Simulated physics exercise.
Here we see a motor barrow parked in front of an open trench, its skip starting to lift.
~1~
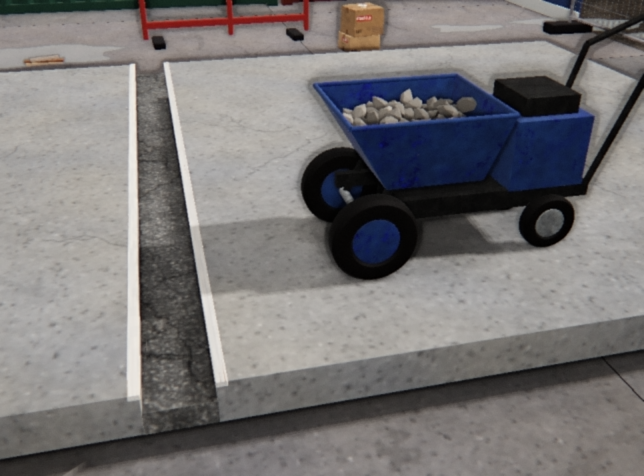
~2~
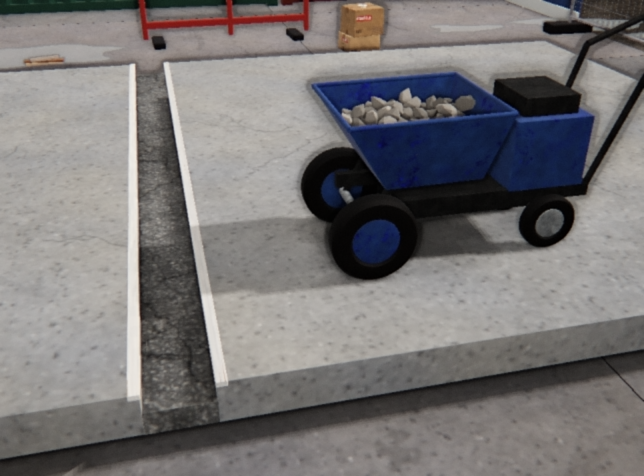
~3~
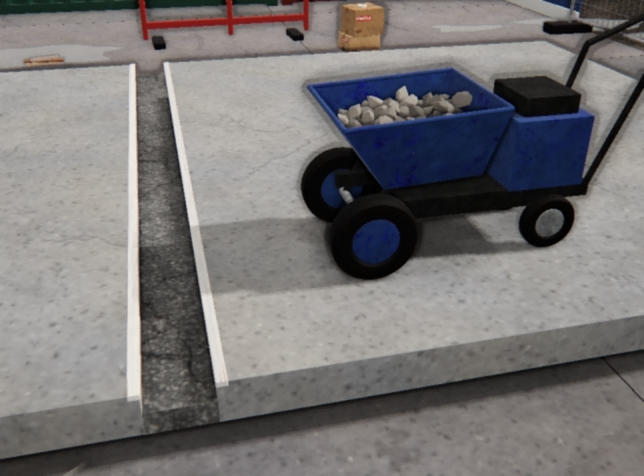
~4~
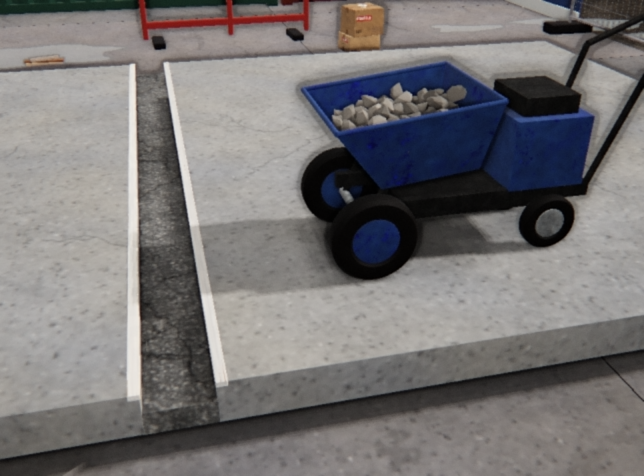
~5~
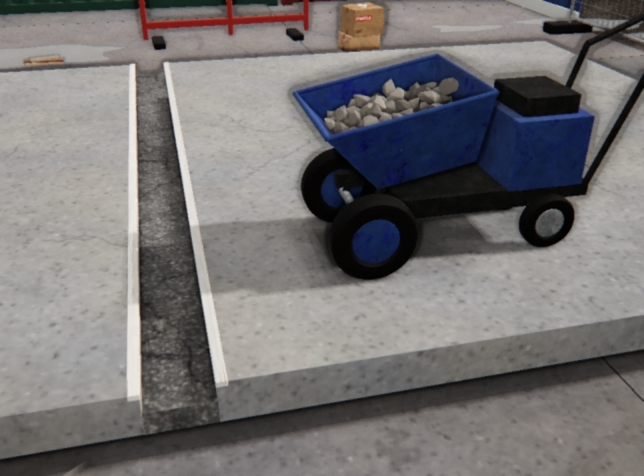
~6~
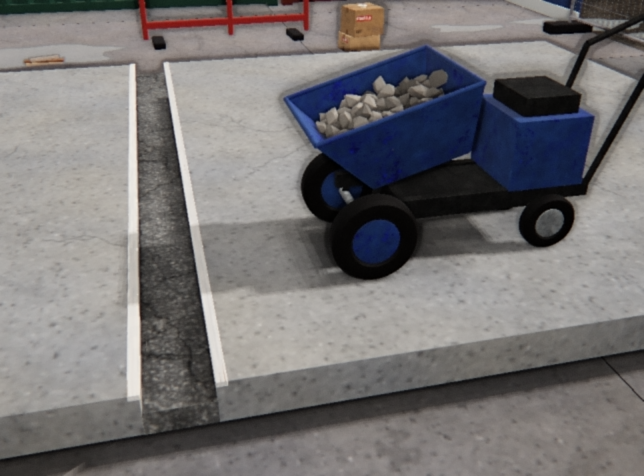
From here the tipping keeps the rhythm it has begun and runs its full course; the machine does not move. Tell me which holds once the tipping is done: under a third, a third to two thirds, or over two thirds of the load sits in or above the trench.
No less than a third, no more than two thirds.
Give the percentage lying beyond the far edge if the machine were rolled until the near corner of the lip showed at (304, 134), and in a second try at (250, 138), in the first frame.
About 10 and 60 per cent.
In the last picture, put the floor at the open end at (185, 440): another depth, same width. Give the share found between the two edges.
Something like 60 %.
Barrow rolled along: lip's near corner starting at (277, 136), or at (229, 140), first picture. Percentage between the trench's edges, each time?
The first stopping place yields 60 % and the other yields 10 %.
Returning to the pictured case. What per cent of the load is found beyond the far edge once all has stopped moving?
About 5 %.
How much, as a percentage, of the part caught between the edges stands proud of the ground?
I'd put it near 35 per cent.
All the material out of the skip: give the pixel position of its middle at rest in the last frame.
Resting centre, last frame: Roughly (190, 261).
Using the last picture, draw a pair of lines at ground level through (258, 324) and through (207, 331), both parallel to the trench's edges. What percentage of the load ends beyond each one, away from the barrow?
I'd say some 80 in a hundred, and after that 50 in a hundred.
Just after the last frame, skip tipped steeply; every one in the skip.
A moment on, skip tipped right over; almost all in the skip; about a tenth short of the trench; just a few in or heaped over the trench; just a few falling.
Further on, skip tipped right over; roughly a third in the skip; roughly a third short of the trench; roughly a third in or heaped over the trench; just a few beyond it.
When it is over, skip tipped right over; about a tenth in the skip; roughly a third short of the trench; roughly half in or heaped over the trench; just a few beyond it.
